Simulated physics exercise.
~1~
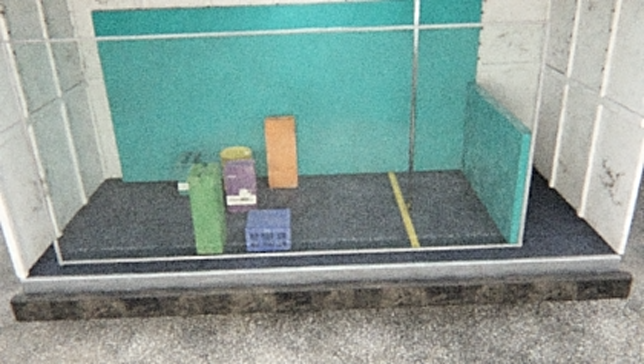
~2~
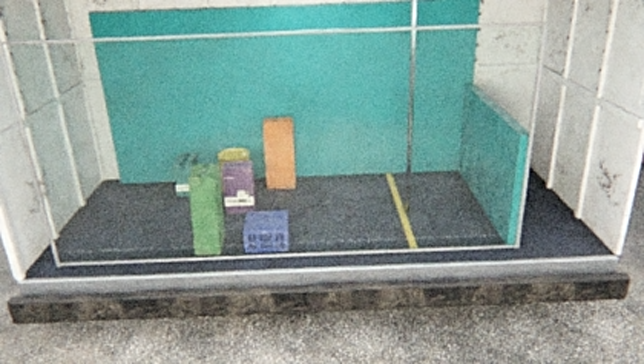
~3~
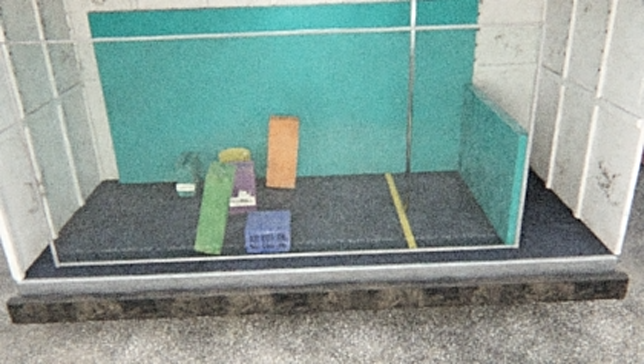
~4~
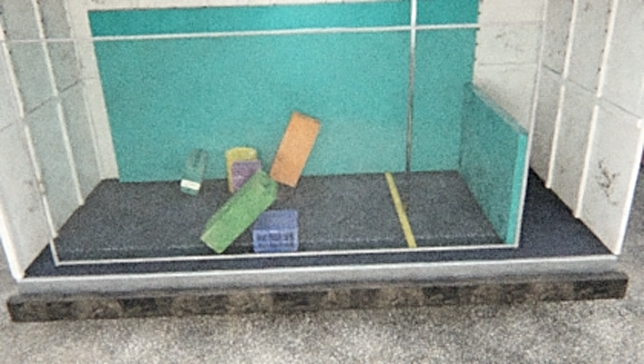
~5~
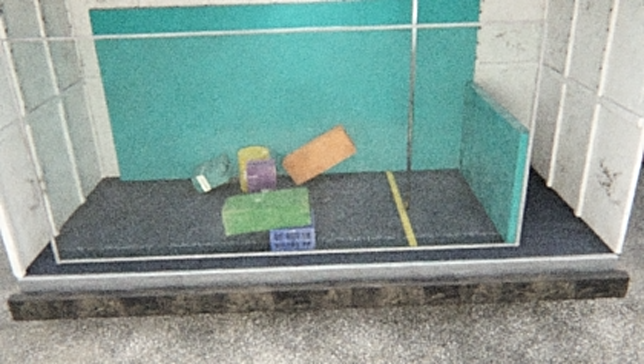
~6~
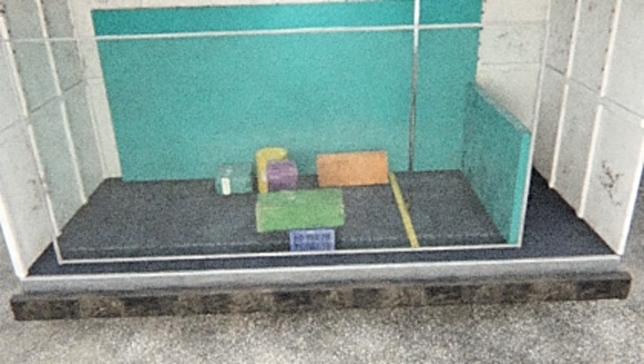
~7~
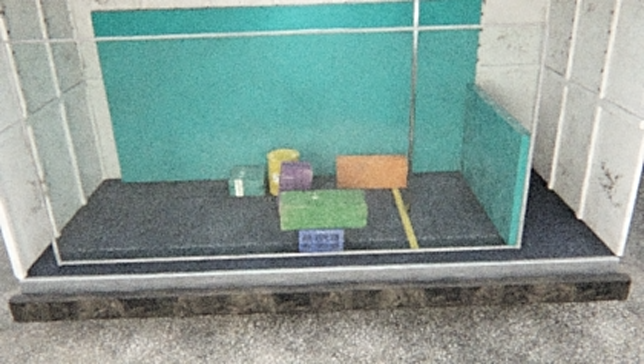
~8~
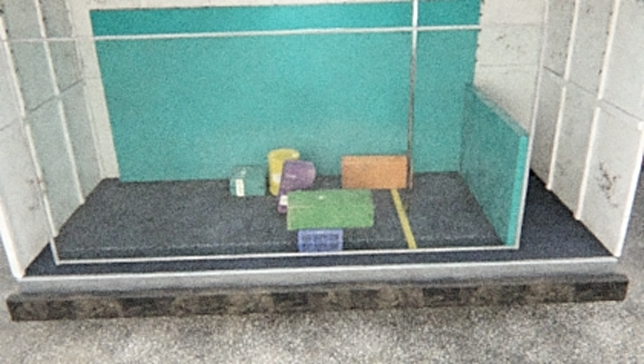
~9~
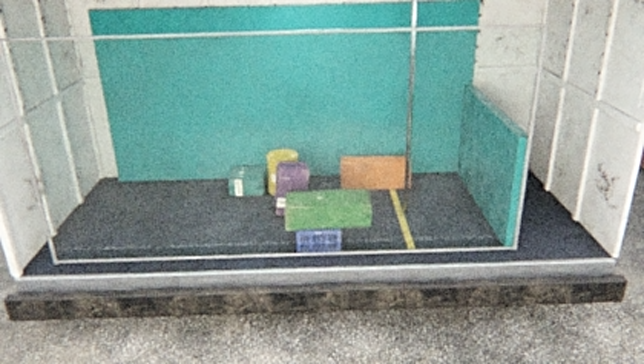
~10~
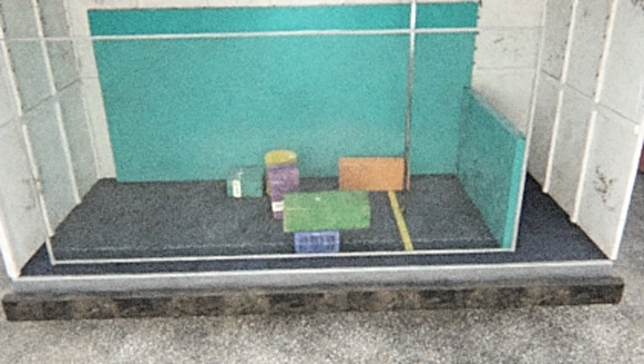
To begin with, a green tall box, an orange tall box, a purple pack, a yellow drum, a teal carton and a blue crate stand on a dark floor before a teal wall, left of a yellow line. The green box leans right, and then the orange box tips too. Both topple onto their sides as the whole group slides right and the teal carton falls over. The purple pack tilts briefly and settles upright beside the still-standing drum. Everything comes to rest, with the orange box lying just short of the line.
